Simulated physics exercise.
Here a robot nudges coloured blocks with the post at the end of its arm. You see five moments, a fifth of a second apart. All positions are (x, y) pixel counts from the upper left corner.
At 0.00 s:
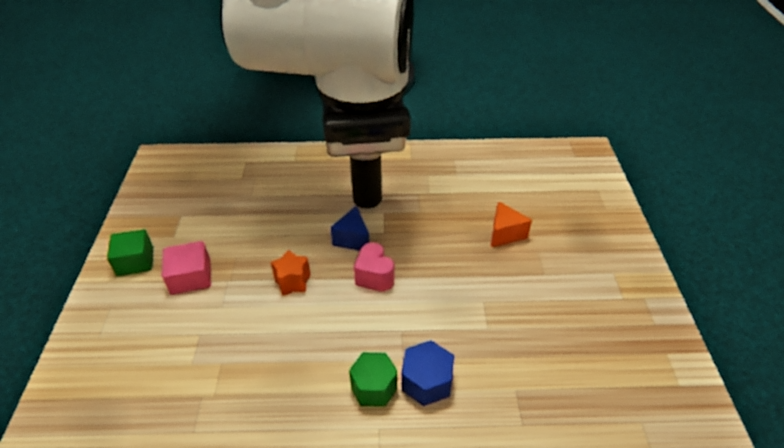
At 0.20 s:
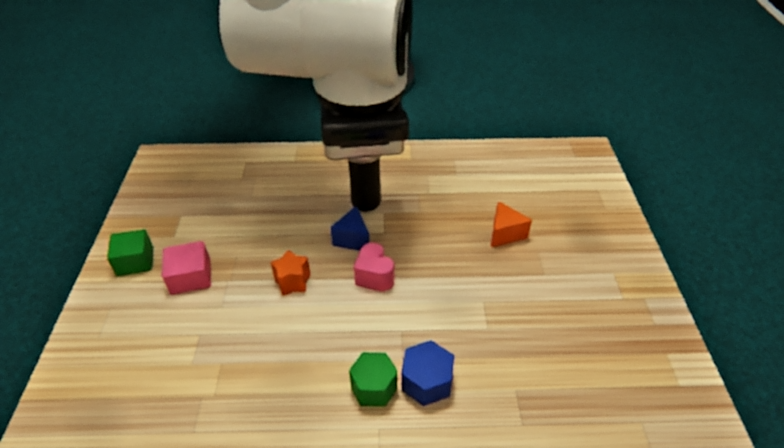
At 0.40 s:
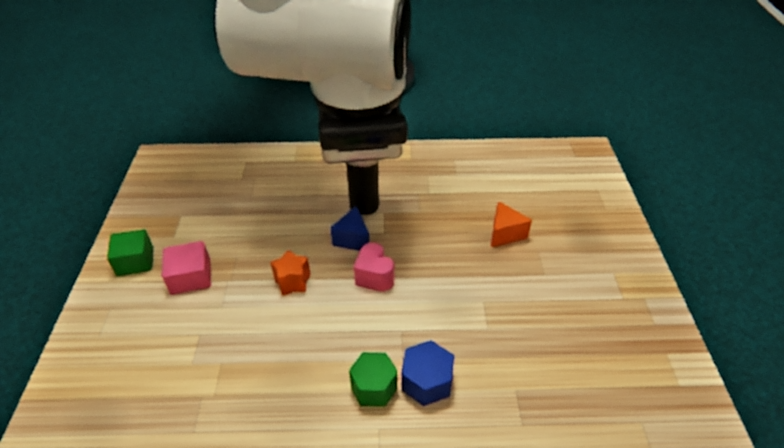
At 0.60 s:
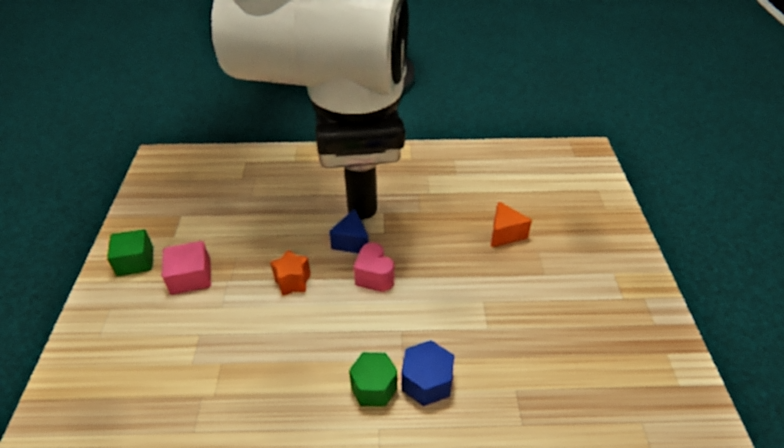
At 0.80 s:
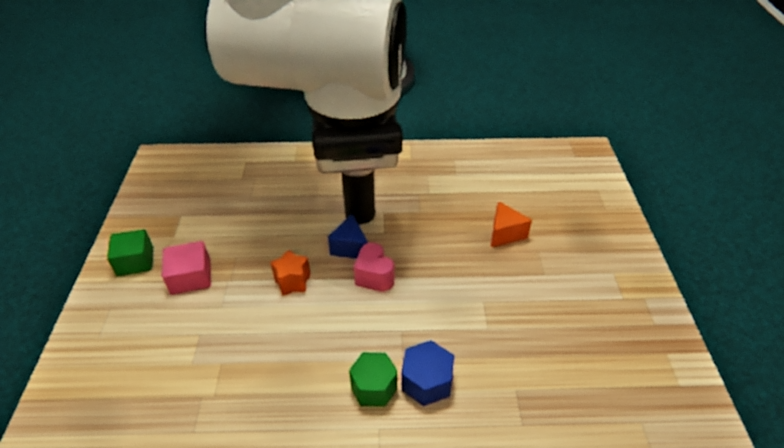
The robot arm lowers its black post toward the blue triangle and nudges it slightly.
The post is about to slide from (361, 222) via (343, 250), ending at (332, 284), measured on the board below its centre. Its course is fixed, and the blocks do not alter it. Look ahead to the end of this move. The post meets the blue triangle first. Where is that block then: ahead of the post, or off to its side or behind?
My answer is that the blue triangle is still ahead.
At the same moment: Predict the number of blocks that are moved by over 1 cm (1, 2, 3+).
That push would leave one block displaced by more than about 1 cm.
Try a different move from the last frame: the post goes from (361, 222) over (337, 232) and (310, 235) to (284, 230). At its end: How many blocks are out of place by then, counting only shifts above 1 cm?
Answer: 1.
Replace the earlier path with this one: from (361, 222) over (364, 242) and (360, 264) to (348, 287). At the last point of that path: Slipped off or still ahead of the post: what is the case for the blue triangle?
It will get left beside or behind the post.
The first path, step by step. Halfway along, post (342, 243); blue triangle (339, 254), turned 65° anticlockwise.
At the end, post (332, 277); blue triangle (333, 290), turned 85° anticlockwise; pink heart unmoved.
